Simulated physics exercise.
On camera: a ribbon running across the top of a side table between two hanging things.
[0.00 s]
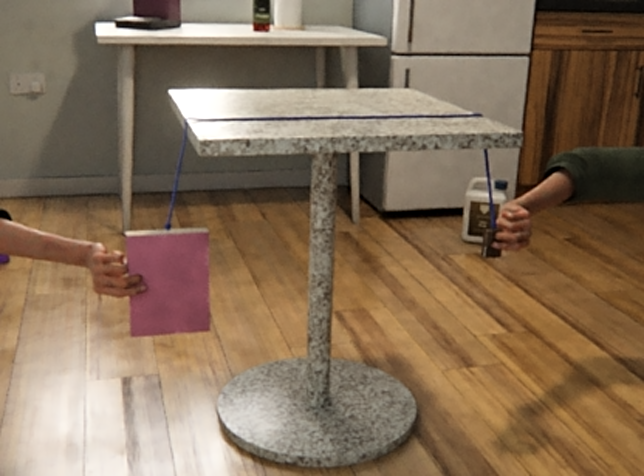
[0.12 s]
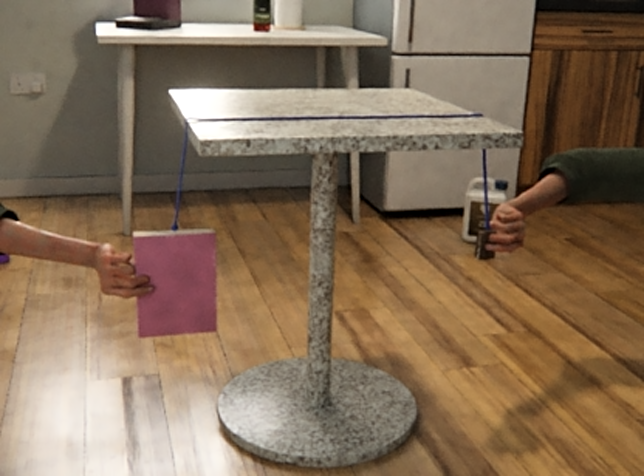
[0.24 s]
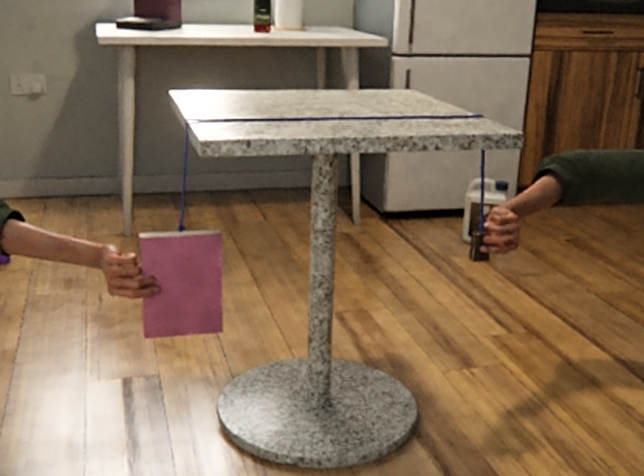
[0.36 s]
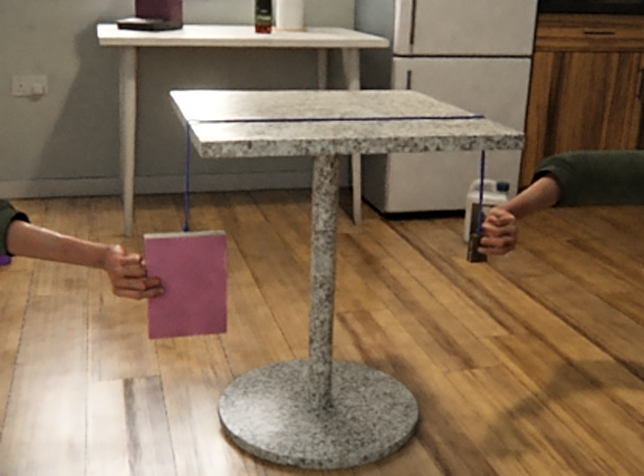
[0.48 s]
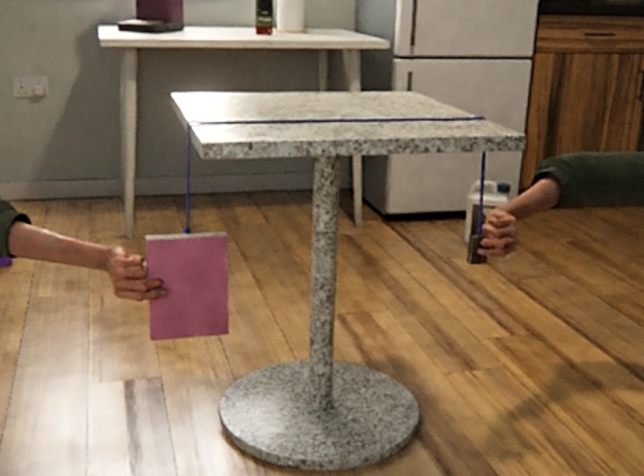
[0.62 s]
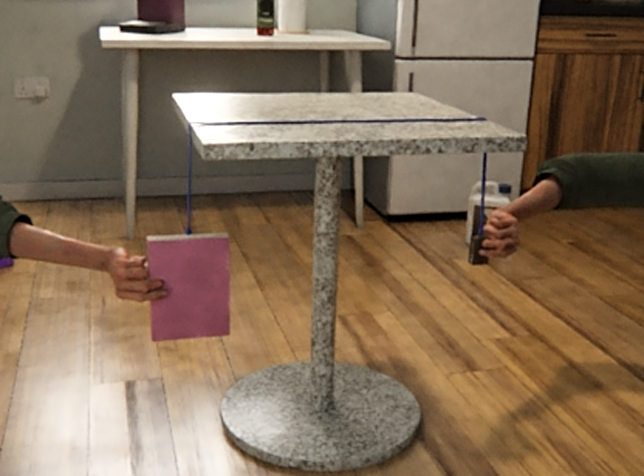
Two hands held a pinkish-purple book and a small dark object hanging from a blue ribbon across a speckled table, shifting them slightly inward beneath the edges before keeping them nearly still.
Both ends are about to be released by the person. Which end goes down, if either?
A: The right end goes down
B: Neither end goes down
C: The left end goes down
(C) The left end goes down.
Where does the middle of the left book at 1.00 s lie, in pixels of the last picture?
About (192, 413).
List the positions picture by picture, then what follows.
Left book (169, 283); right matchbox (493, 243); ribbon over the top (350, 117), in the first frame.
Left book (176, 283); right matchbox (486, 245), in the second frame.
Left book (182, 284); right matchbox (480, 247), in the third frame.
Left book (187, 285); right matchbox (478, 248), in the fourth frame.
Left book (188, 286); right matchbox (478, 249), in the fifth frame.
Left book (189, 287); right matchbox (479, 250); ribbon over the top (354, 121), in the sixth frame.
By 1.00 s, left book down on the floor near (192, 413); right matchbox pulled up onto the top.
By 1.38 s, left book down on the floor near (191, 413); right matchbox down on the floor.
When it is over, left book down on the floor near (191, 413); right matchbox down on the floor. The ribbon goes down on the left.
